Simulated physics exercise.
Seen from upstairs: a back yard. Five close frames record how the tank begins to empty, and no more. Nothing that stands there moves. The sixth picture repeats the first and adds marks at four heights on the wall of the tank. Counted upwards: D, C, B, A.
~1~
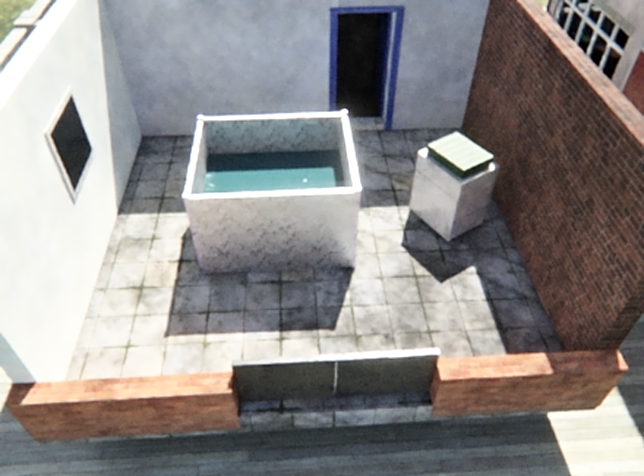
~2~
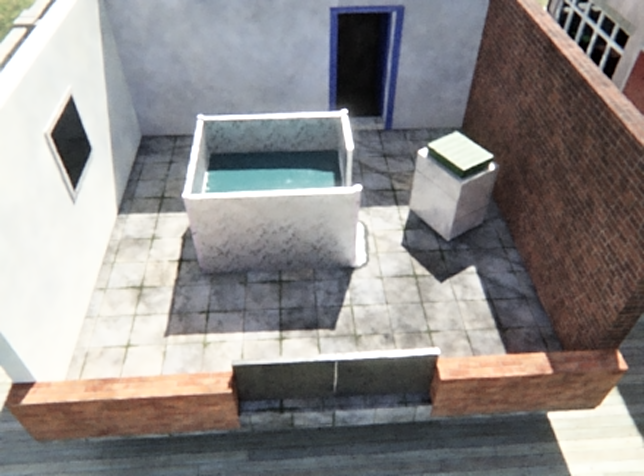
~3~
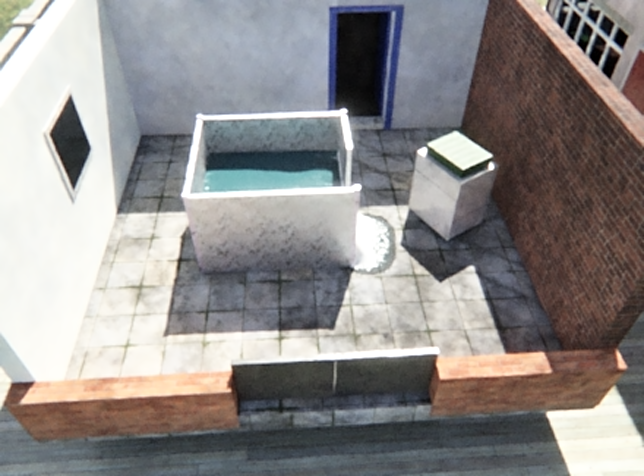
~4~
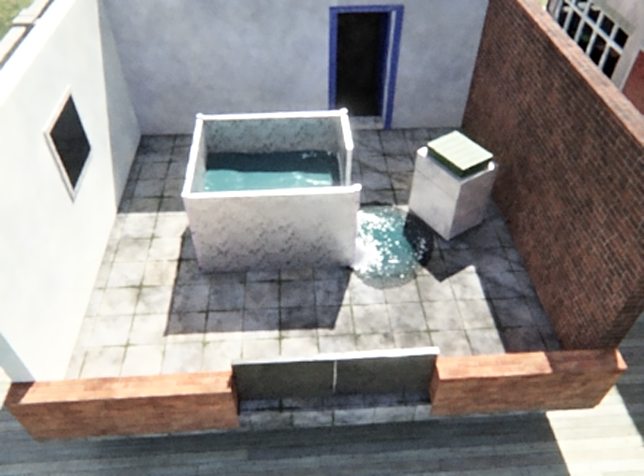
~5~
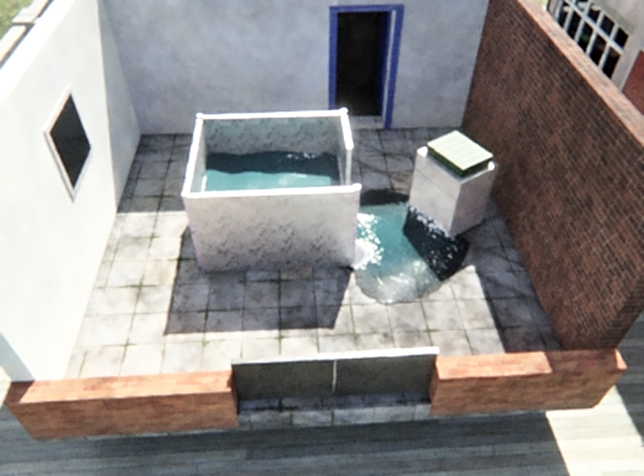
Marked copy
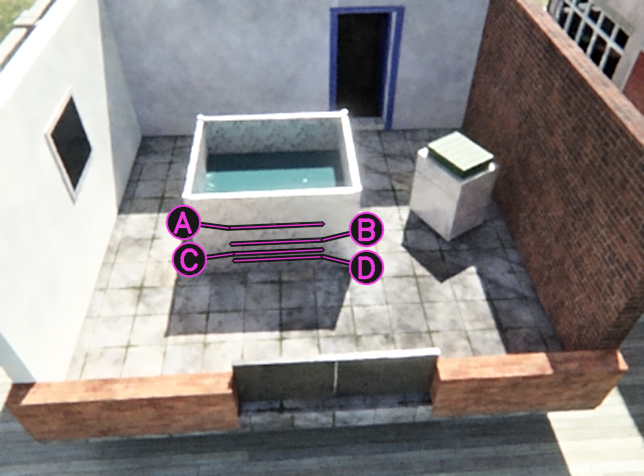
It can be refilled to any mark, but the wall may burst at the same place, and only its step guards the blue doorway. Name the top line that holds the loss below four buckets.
Line A just does it.
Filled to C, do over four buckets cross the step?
No, not at all.
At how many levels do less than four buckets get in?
All of the four.
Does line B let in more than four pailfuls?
No, not at all.
On the marked copy, A at (275, 226); B at (277, 242); C at (277, 251); D at (278, 258); from the bottom up D, C, B, A.
With A, a splash gets over, under a bucket.
With B, nothing gets over.
With C, nothing gets over.
With D, nothing gets over.
